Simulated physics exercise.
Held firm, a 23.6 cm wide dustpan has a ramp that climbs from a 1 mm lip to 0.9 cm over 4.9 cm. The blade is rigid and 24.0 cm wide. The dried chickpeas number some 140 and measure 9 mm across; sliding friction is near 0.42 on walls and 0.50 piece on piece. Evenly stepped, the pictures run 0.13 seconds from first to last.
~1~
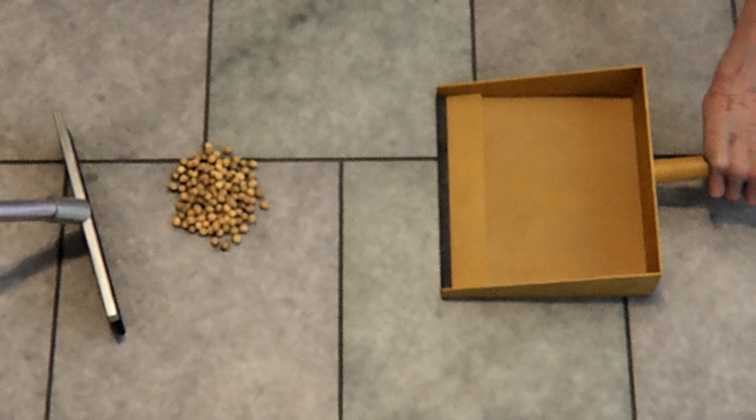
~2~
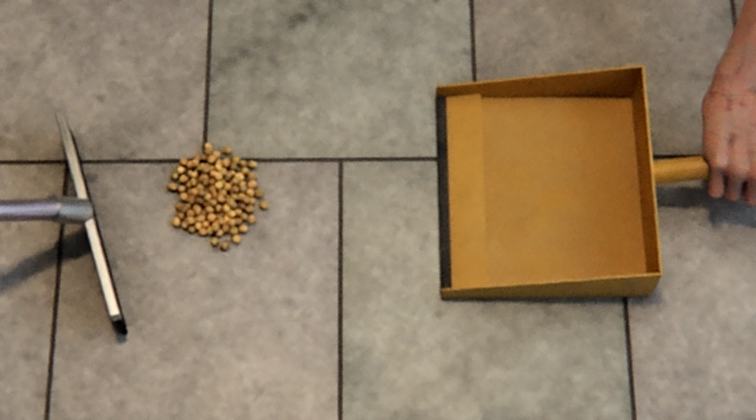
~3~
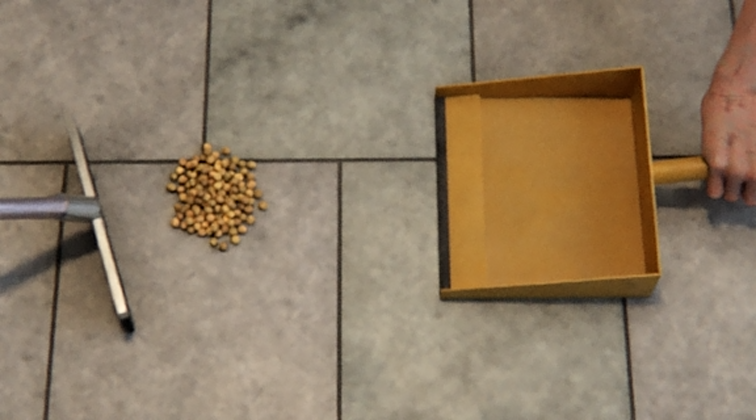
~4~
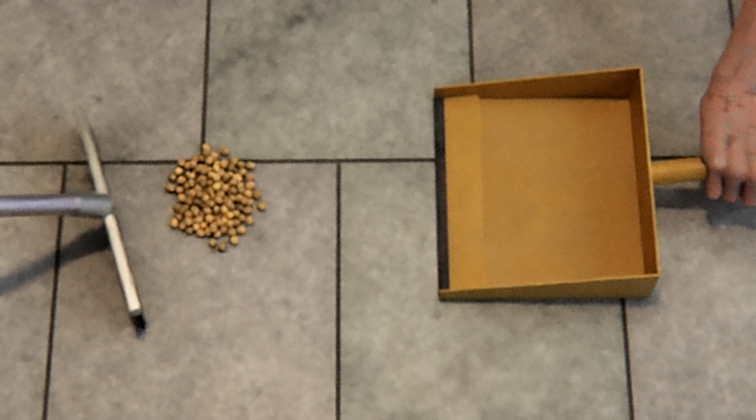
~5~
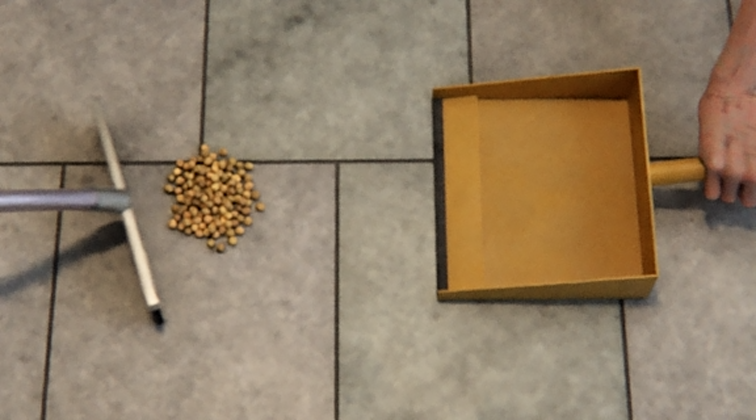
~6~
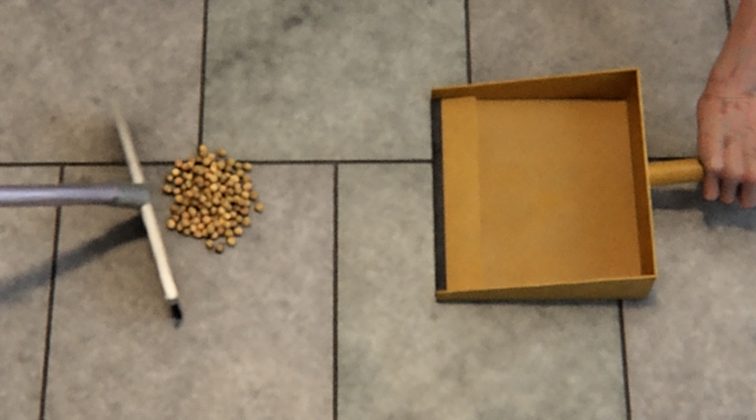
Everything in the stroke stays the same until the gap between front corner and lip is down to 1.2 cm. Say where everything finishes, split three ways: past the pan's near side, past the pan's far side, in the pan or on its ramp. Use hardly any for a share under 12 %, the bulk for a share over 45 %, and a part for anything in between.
Near side: Hardly any, far side: A part, pan: A part.
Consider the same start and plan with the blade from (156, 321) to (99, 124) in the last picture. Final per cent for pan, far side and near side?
Pan 5; far 0; near 0.
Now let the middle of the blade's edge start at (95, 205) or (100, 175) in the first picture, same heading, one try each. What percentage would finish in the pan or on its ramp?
Around 35 percent, then around 35 percent.
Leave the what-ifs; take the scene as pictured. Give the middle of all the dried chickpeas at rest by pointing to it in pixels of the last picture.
Resting centre estimate: Around (433, 127).
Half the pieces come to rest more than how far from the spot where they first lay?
It works out to some 26 cm.
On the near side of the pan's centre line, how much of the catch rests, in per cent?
About 10 percent of it.
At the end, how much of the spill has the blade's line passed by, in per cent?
Close to 0 percent.
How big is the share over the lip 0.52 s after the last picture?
I'd say around 35 in a hundred has made it so far.
Then, 0.17 s after the last picture, middle of the blade 17 cm from the lip; 0 % over the lip, far side 5 %, near side 0 %.
Then, 0.28 s after the last picture, middle of the blade 8 cm from the lip; 0 % over the lip, far side 10 %, near side 0 %.
Then, 0.52 s after the last picture, middle of the blade 5 cm from the lip; 35 % over the lip, far side 25 %, near side 0 %.
In the end, near side 0 %, far side 25 %, pan 30 %, in front of the lip or behind the blade 45 %.
